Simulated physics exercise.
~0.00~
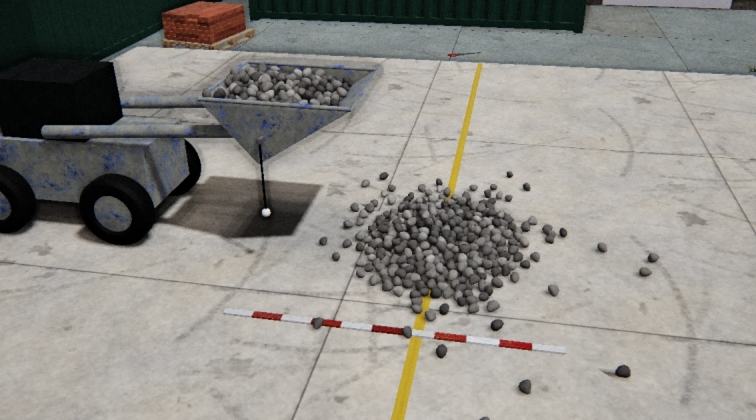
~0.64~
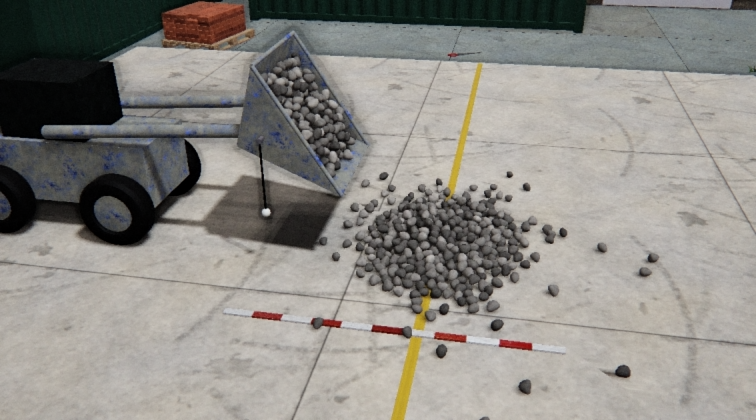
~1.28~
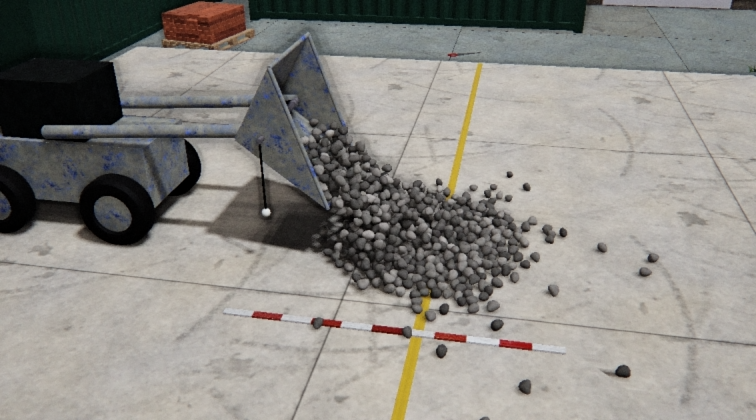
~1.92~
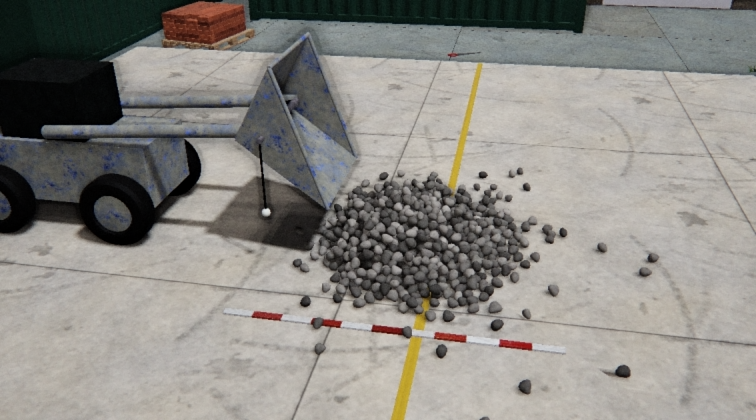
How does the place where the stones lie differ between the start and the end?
At the start the stones are split between the raised bucket on the left and the heap on the ground. At the end they are all on the ground in one broader pile, so as a whole they sit lower and a little further to the right.
